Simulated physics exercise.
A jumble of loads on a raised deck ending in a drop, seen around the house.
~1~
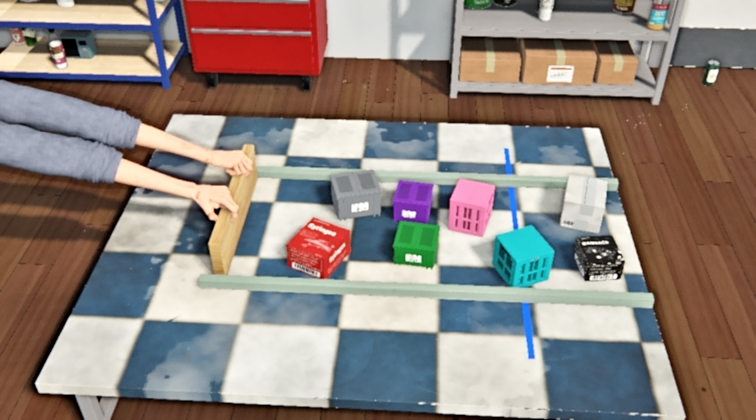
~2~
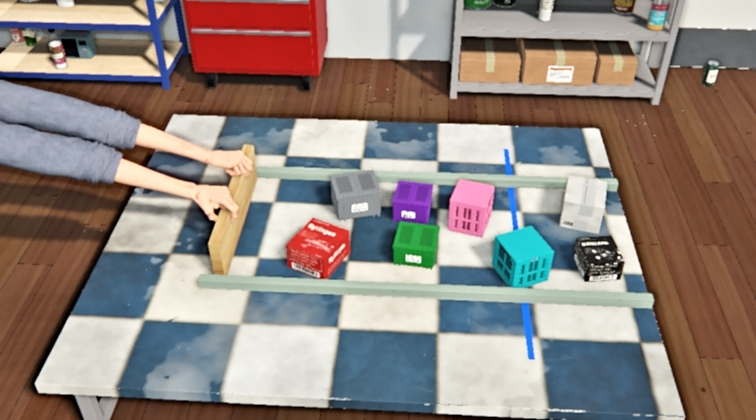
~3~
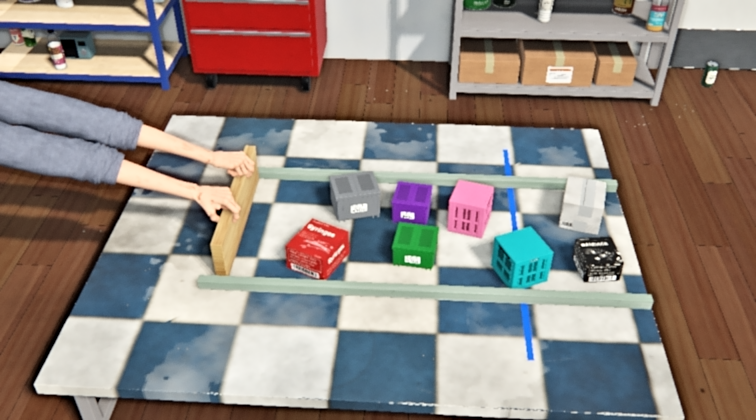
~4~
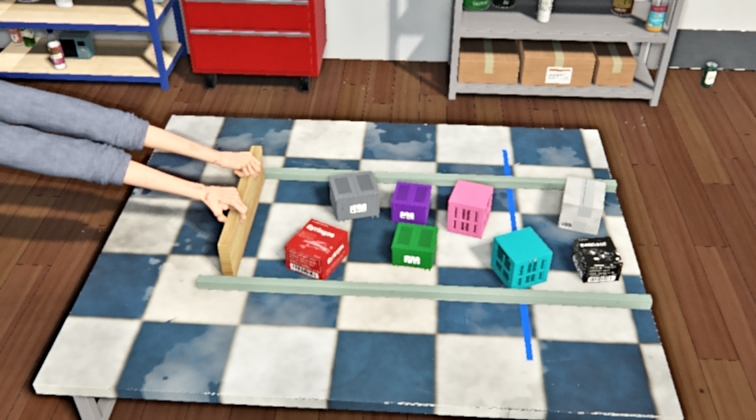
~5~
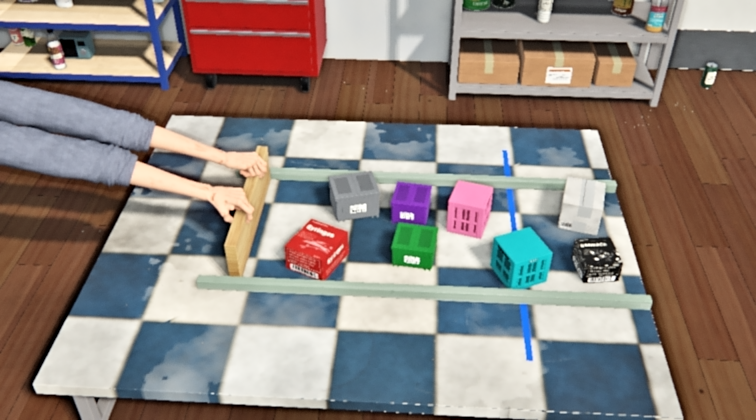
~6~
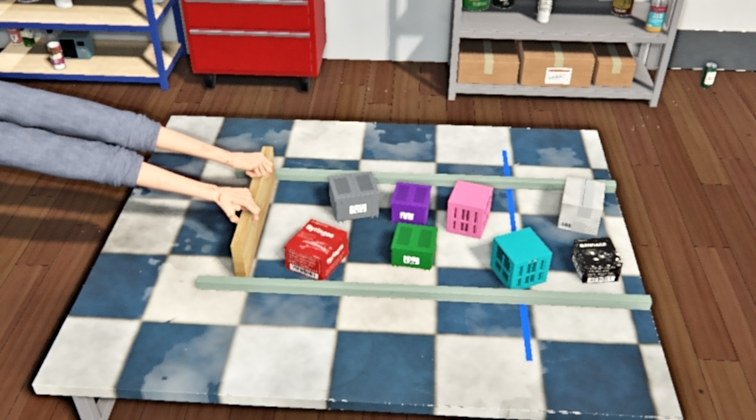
Two hands held a wooden plank upright on a checkered table and slid it slightly to the right between two pale green rails, while the colorful boxes and crates in front of it stayed put.
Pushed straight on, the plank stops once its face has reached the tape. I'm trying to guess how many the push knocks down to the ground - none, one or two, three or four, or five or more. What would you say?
The edge claims under three, at least one.
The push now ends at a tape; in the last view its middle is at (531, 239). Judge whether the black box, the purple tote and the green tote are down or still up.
Here's how it goes: The black box ends up down, the purple tote is still up there, and the green tote is still up there.
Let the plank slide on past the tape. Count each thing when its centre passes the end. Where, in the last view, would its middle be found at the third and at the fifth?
Its centre point is roughly (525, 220) and later (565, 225).
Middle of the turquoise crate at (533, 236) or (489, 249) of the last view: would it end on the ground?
In that order: Keeps its place, then keeps its place.
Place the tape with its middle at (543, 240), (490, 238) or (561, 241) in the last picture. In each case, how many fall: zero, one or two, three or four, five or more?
In the order of the places given: Three to four; not one; either three or four.
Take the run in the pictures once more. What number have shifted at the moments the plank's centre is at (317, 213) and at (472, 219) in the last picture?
1, then 8.
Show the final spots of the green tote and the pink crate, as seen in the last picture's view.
Near (583, 251) and (617, 215).
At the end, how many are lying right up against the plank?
The number is 2.
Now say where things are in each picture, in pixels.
In the first picture, black box (599, 258); white box (584, 204); turquoise crate (522, 258); plank (236, 208); tape (517, 237).
In the second picture, white box (583, 204); red box (319, 249).
In the third picture, turquoise crate (521, 259); green tote (416, 246).
In the fourth picture, black box (597, 260); grey tote (354, 196).
In the fifth picture, white box (582, 206); pink crate (470, 210).
In the sixth picture, black box (596, 260); white box (581, 206); turquoise crate (520, 260); plank (256, 210); tape (515, 239).
Soon after, none off yet; black box at rest near (596, 260); white box at rest near (581, 206); turquoise crate at rest near (520, 260).
Then, none off yet; black box at rest near (596, 260); white box at rest near (581, 206); turquoise crate moved a little near (541, 264).
At rest, the number that fall off is one or two; fallen, white box and black box.
